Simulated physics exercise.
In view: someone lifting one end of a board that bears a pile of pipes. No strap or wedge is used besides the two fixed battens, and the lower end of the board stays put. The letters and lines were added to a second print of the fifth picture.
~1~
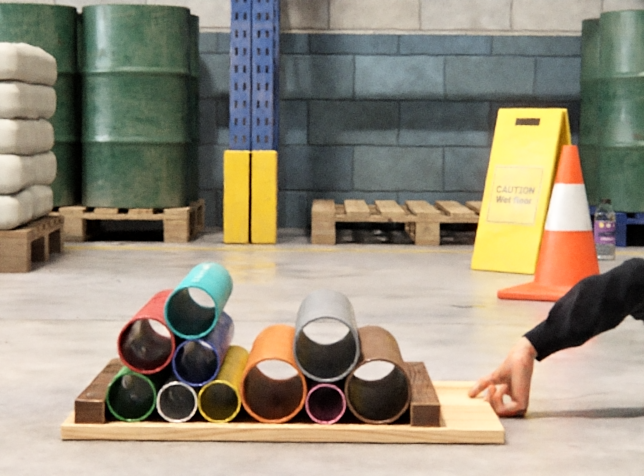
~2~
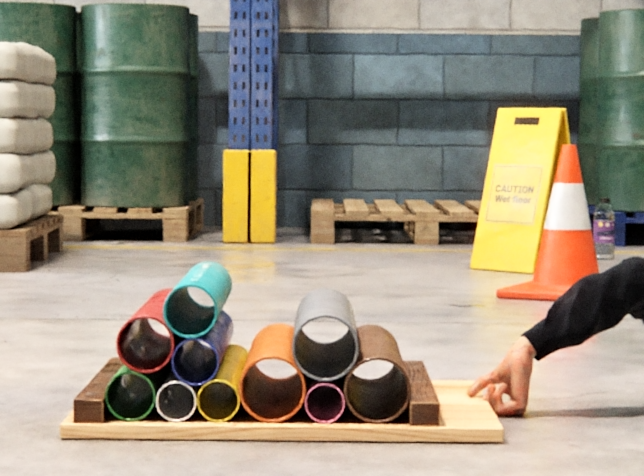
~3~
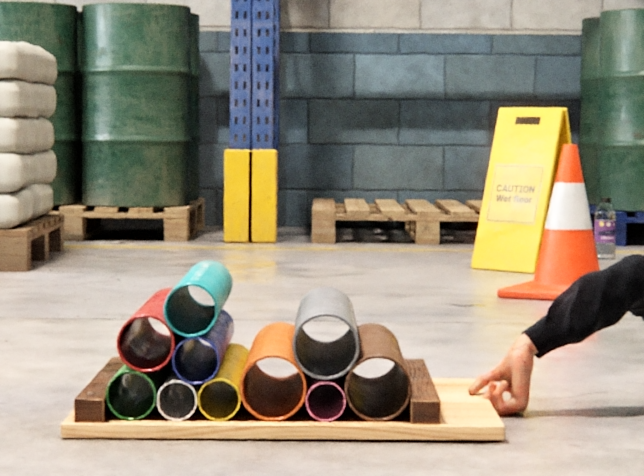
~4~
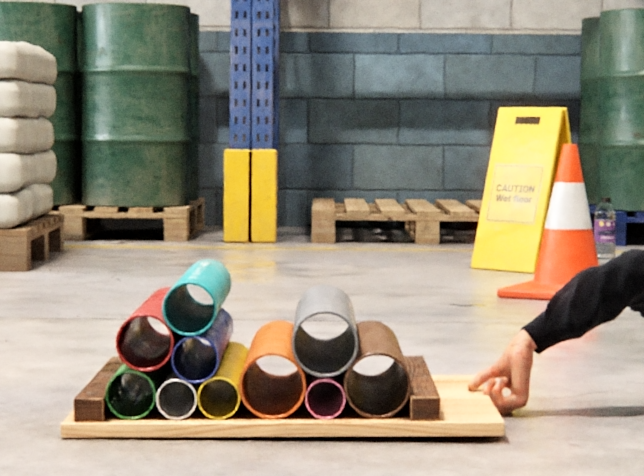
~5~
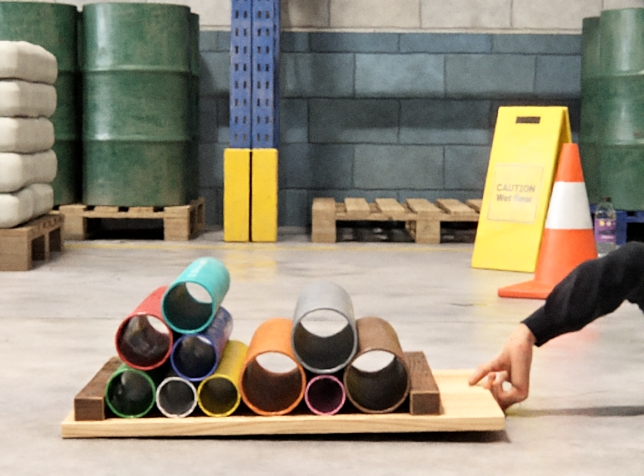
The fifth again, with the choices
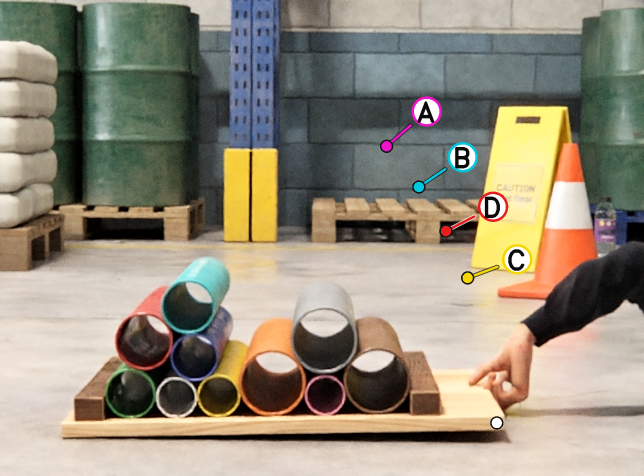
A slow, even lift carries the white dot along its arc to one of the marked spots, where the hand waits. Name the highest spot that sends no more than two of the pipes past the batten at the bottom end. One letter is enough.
Stop at C.
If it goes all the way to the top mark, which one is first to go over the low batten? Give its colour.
The red one.
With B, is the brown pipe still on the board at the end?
Yes.
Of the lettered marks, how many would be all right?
One of the four.
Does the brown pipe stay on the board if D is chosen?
Yes, with D.
On the copy, A at (387, 147); B at (419, 187); C at (468, 278); D at (446, 231); the white dot at (497, 423).
On C. First, board at 15°.
Then, board at 21°.
Finally, board at 21°, two over the low batten (red, turquoise).
By contrast, A three over the low batten (blue, red, turquoise); B three over the low batten (blue, red, turquoise); D three over the low batten (blue, red, turquoise).
